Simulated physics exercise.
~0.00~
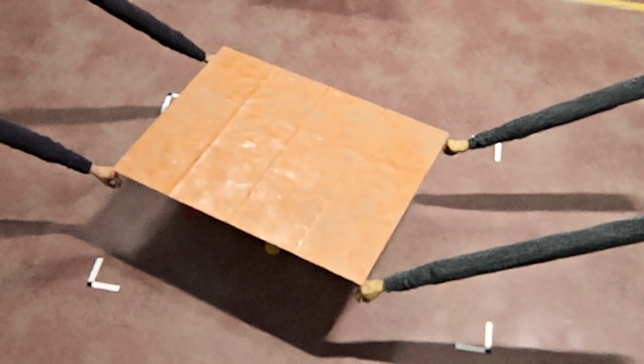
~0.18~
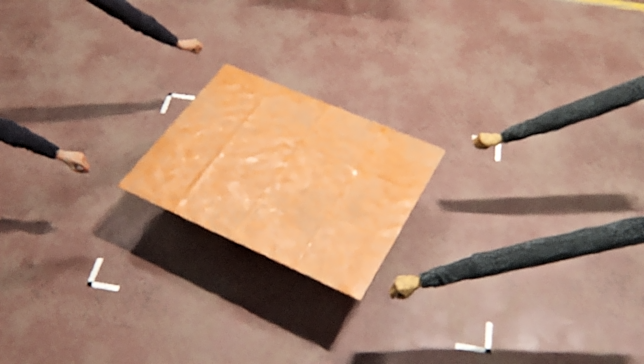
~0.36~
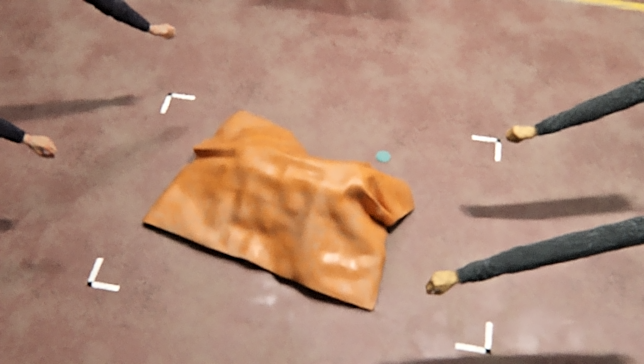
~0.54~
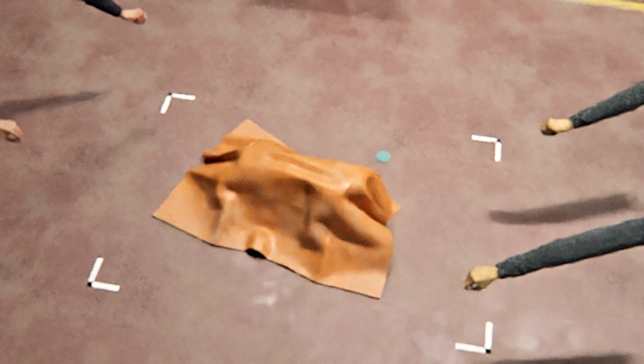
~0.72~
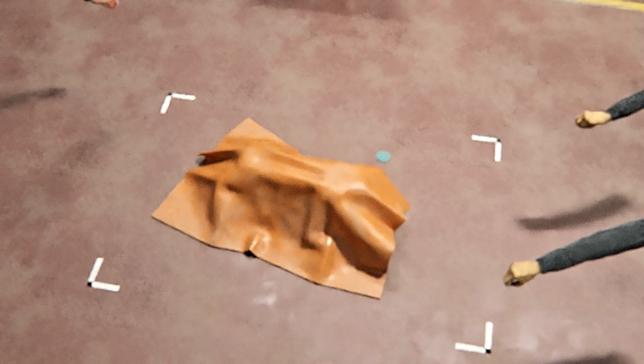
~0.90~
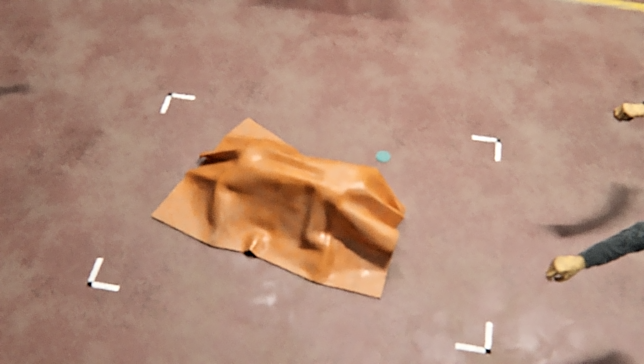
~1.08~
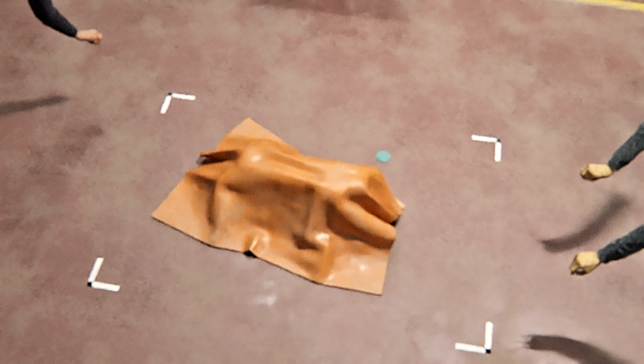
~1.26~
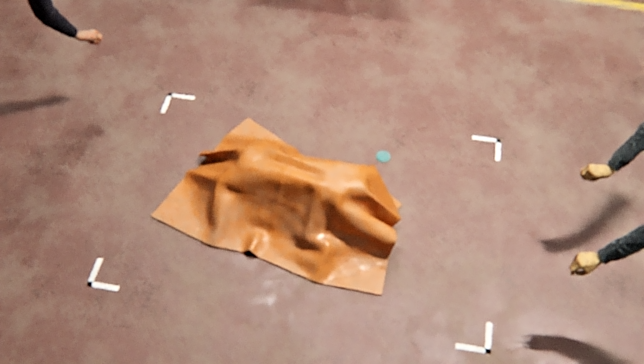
In the video, four hands hold an orange-brown sheet flat above a reddish floor with white corner marks, then let go and draw back as it drops and crumples over hidden upright shapes, settling into a lumpy, wrinkled drape beside a small uncovered teal disc.
